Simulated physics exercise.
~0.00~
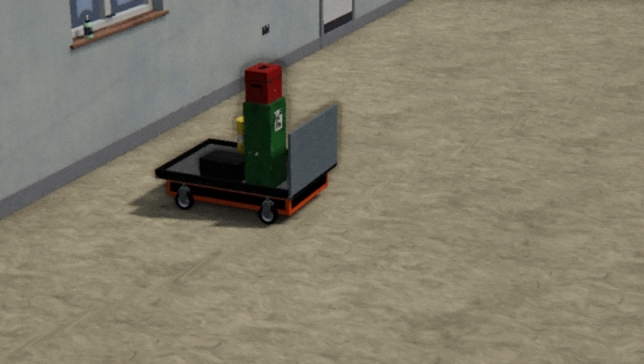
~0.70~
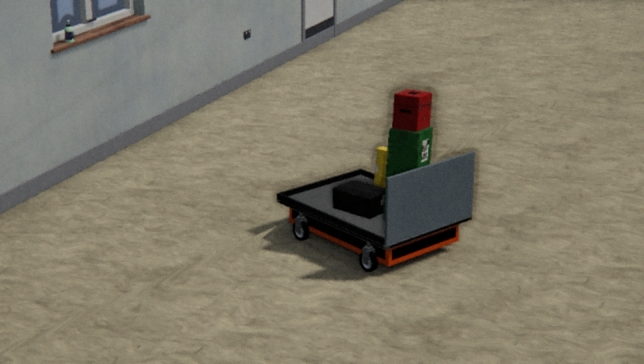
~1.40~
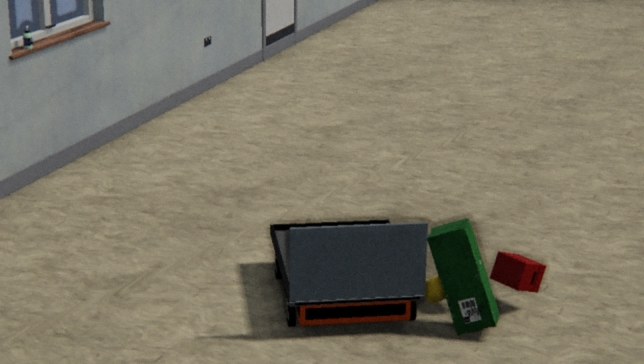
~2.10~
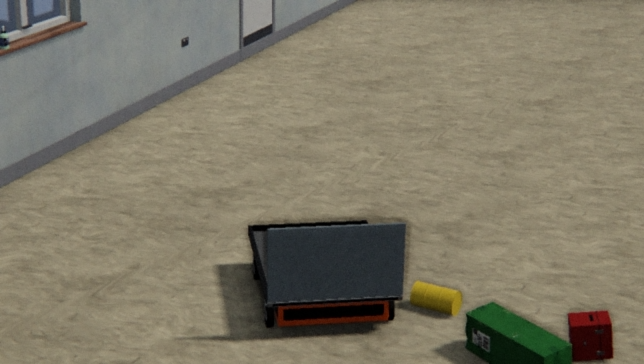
The clip opens on a flat cart with a tall grey board at its front, carrying a green box with a red toolbox on top, a yellow canister and a low black box beside a pale building. The cart rolls to the right and begins to turn, and the stacked load starts to lean. As it swings further toward the viewer, the green box, toolbox and canister spill off its right side. The cart stops while they tumble onward. Finally, the canister lies beside it, with the green box and toolbox farther right, and the black box is out of sight.
